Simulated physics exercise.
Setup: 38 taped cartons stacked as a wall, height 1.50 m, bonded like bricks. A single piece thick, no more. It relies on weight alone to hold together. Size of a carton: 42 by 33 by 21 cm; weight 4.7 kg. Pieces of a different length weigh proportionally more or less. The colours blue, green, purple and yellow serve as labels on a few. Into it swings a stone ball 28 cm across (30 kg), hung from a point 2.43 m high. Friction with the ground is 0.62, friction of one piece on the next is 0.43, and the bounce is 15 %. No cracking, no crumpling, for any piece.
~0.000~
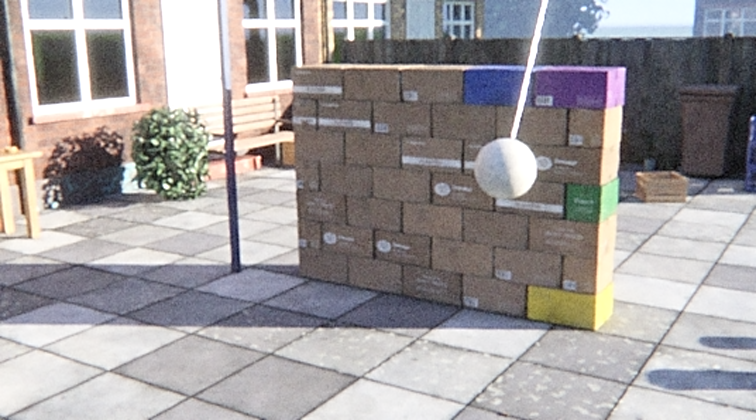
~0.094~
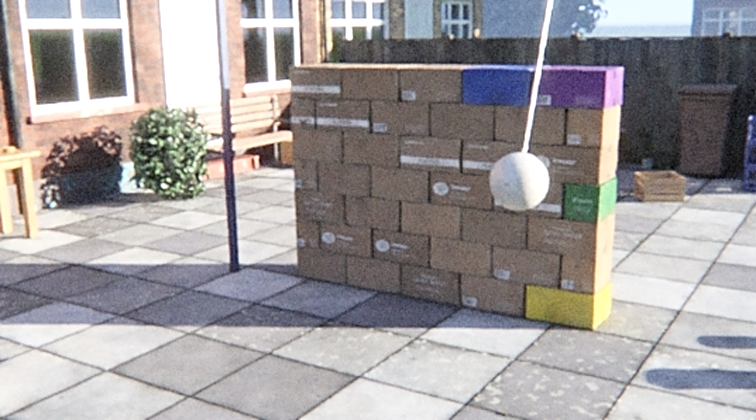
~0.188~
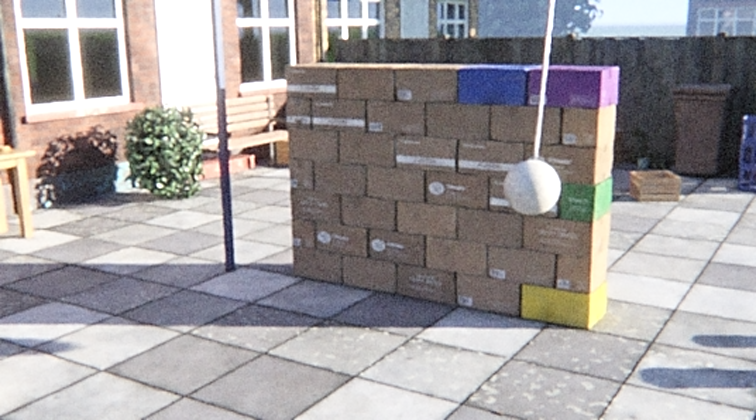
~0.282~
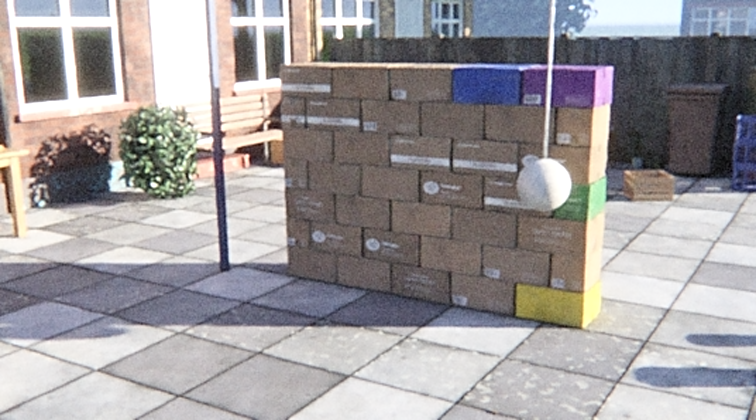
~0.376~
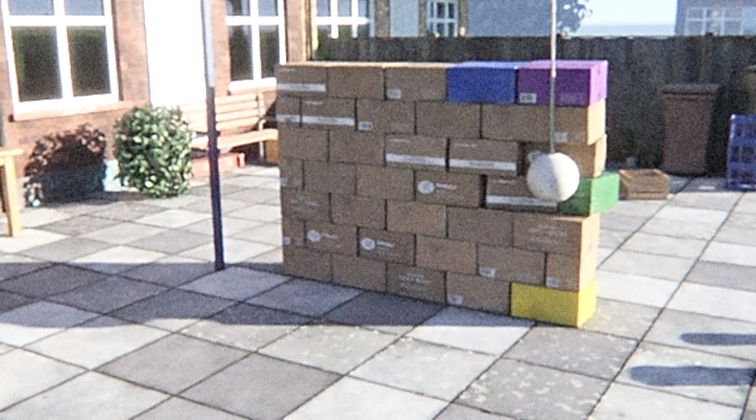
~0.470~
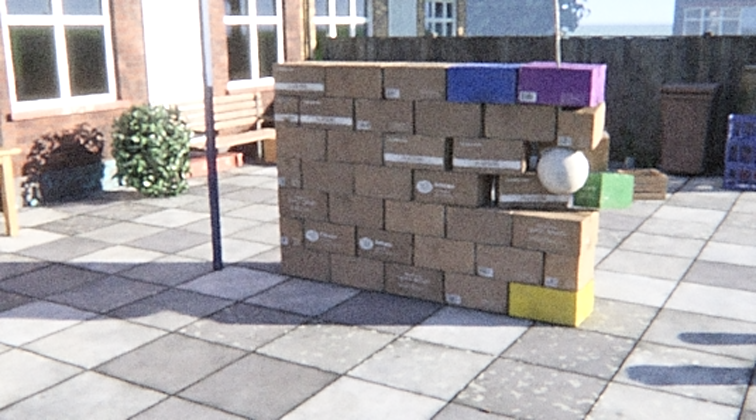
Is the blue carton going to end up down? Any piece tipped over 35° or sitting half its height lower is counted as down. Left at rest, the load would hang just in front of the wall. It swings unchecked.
No, it stays up.
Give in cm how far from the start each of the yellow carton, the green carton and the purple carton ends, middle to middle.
The yellow one ends around 0 cm from its start, the green one around 150 cm and the purple one around 140 cm.
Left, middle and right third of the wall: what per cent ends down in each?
In percent, the thirds read 0 on the left, 0 in the middle and 30 on the right.
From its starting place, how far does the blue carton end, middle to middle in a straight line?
About 10 cm from where it started.
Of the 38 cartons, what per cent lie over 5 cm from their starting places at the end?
It is 20 per cent.
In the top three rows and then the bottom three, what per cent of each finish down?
From above it's 20%, from below it's 0%.
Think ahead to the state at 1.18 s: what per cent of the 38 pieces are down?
At that instant, 10 percent.
By 0.70 s, line 19° past plumb; 1 of the 38 cartons down; blue carton moved 8 cm; green carton tilted 56°, 38 cm lower.
By 1.18 s, line 13° past plumb; 4 of the 38 cartons down; blue carton moved 8 cm; green carton upside down.
When it is over (2.3 s), line 18° before plumb; 4 of the 38 cartons down; blue carton moved 8 cm; green carton upside down; purple carton 1.28 m lower. In pixels of the last frame, middles, blue carton near (499, 82), green carton near (648, 251).
